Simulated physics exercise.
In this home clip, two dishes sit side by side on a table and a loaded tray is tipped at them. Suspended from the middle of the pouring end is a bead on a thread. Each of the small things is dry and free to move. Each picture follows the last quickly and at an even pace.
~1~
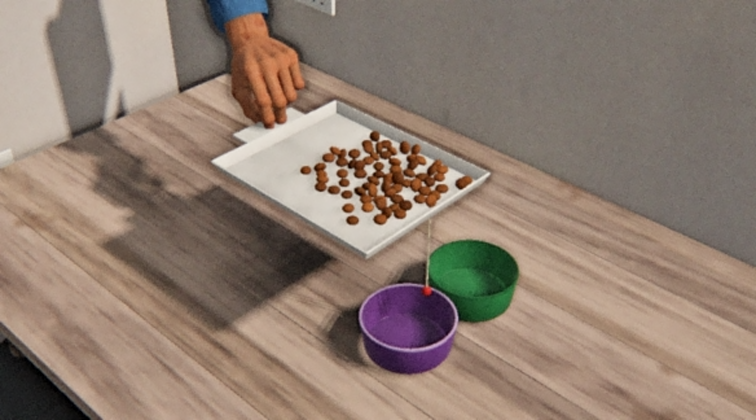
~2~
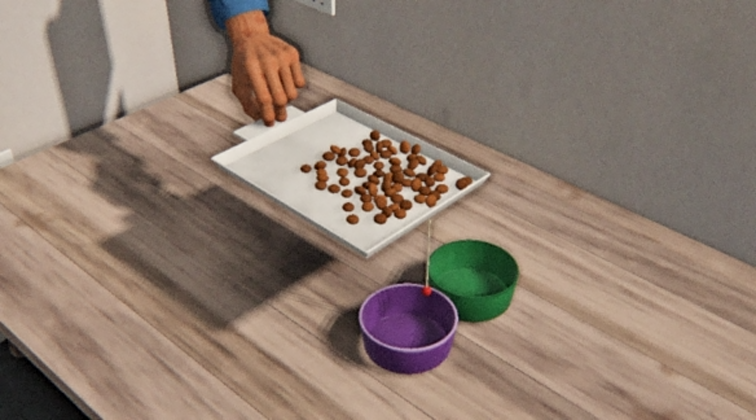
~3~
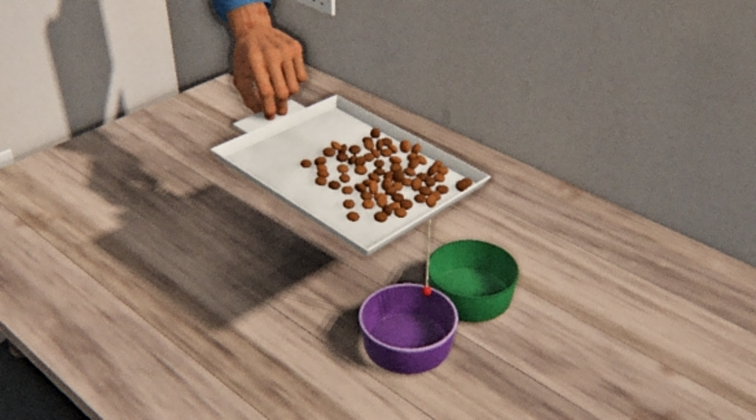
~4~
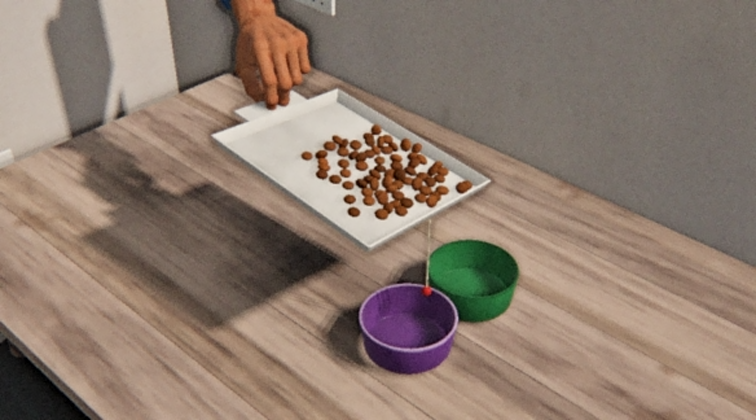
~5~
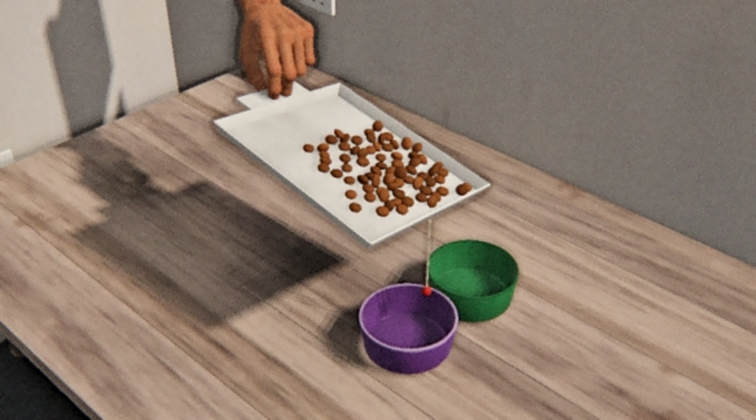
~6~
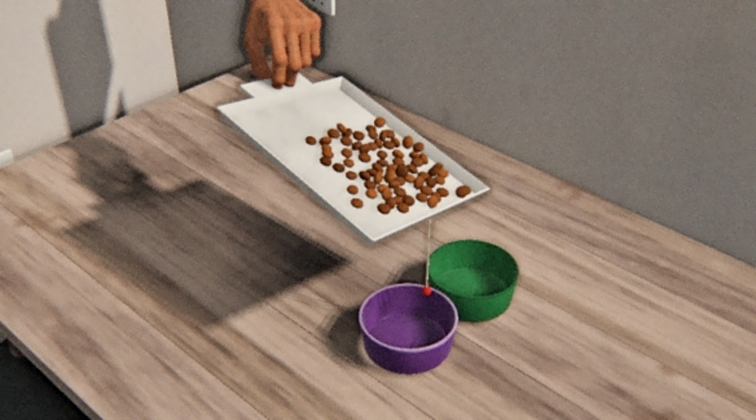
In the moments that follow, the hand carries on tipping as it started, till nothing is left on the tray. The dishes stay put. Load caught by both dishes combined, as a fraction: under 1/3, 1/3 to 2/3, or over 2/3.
Landed: Beyond two thirds.
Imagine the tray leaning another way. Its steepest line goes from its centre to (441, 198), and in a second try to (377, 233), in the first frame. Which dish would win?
Respectively, the one at right and the one at left.
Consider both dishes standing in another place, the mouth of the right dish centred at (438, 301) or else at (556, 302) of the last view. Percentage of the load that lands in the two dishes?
20 and 0 in a hundred.
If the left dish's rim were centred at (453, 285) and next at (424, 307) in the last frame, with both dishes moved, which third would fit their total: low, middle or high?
The two tries come out as above two thirds and more than two thirds in turn.
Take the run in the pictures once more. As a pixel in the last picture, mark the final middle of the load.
I'd place the middle at about (470, 288).
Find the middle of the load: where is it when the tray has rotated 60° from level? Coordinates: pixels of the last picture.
About (446, 186).
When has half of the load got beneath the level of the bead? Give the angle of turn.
That would be about 85 degrees from level.
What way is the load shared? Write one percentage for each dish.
0 % left, 90 % right.
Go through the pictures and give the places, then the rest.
Corners of the pouring end at (367, 247) and (482, 173), level; middle of the load at (389, 179), bits of dog kibble; left dish at (445, 351); right dish at (508, 300); bead on its thread at (426, 291), in the first frame.
Corners of the pouring end at (367, 247) and (482, 174), level; middle of the load at (389, 178), in the second frame.
Corners of the pouring end at (368, 244) and (482, 176), tipped barely, lowest at the right corner; middle of the load at (389, 177), in the third frame.
Corners of the pouring end at (369, 241) and (482, 180), tipped a little, lowest at the right corner; middle of the load at (390, 175), in the fourth frame.
Corners of the pouring end at (371, 238) and (482, 183), tipped a little, lowest at the right corner; middle of the load at (391, 172), in the fifth frame.
Corners of the pouring end at (373, 234) and (482, 186), tipped clearly, lowest at the right corner; middle of the load at (392, 170); left dish at (445, 351); right dish at (508, 300), in the sixth frame.
Soon, tray tipped steeply; nearly all on the tray; a small part in the air.
A while on, tray tipped right over; a stray few in the left dish; nearly all in the right dish; a small part outside both.
Towards the end, tray tipped past a quarter turn; a stray few in the left dish; nearly all in the right dish; a small part outside both.
Finally, tray tipped past a quarter turn; a stray few in the left dish; nearly all in the right dish; a small part outside both.
